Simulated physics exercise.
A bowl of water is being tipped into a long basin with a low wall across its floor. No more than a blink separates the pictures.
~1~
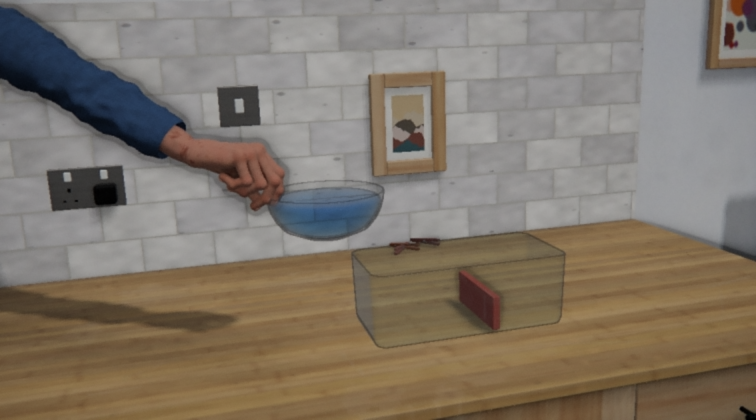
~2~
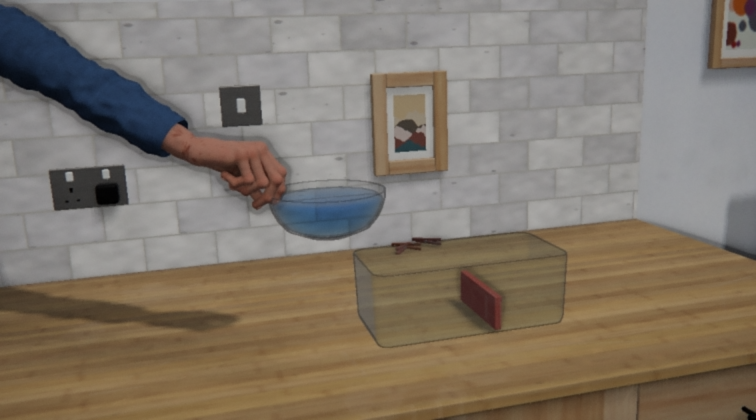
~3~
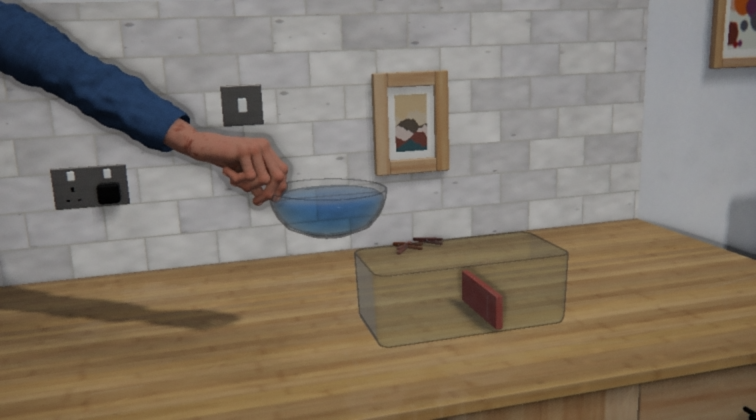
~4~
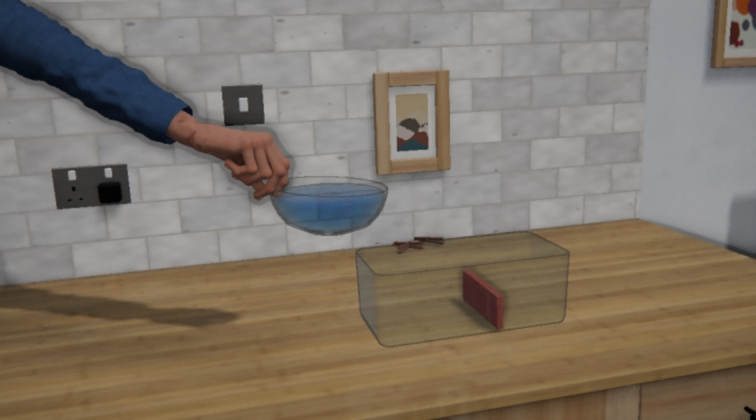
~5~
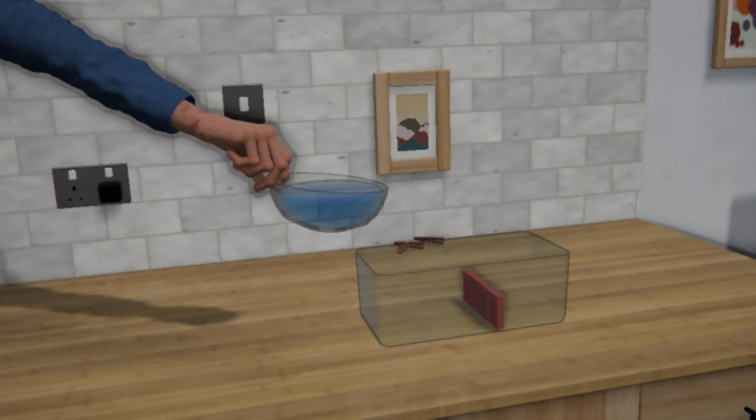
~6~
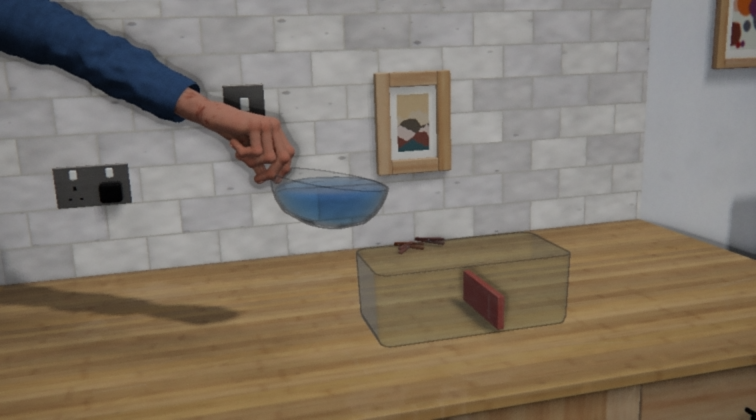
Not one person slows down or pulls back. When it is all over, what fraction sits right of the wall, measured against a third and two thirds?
It finishes at less than a third.
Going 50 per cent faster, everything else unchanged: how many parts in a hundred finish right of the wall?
It comes to some 5 in a hundred.
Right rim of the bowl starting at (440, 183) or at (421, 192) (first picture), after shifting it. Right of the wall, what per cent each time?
First place gives some 90 %, second place some 60 %.
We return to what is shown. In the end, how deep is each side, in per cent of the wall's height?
Near 60 in a hundred to the left, 0 to the right.
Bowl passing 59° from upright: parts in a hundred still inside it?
Remaining fraction: Approx. 40 %.
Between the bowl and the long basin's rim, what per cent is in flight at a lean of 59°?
Around 40 in a hundred.
A moment on, the bowl is tipped part way and 41 per cent is still to pour, 21 is left of the wall and 0 right of it.
Next, the bowl is tipped on its side and 2 per cent is still to pour, 87 is left of the wall and 2 right of it.
Then the bowl is tipped on its side and 0 per cent is still to pour, 96 is left of the wall and 3 right of it.
Later the bowl is tipped on its side and 0 per cent is still to pour, 96 is left of the wall and 3 right of it.
Finally, 96 per cent lies left of the wall, 3 right of it and 1 outside.
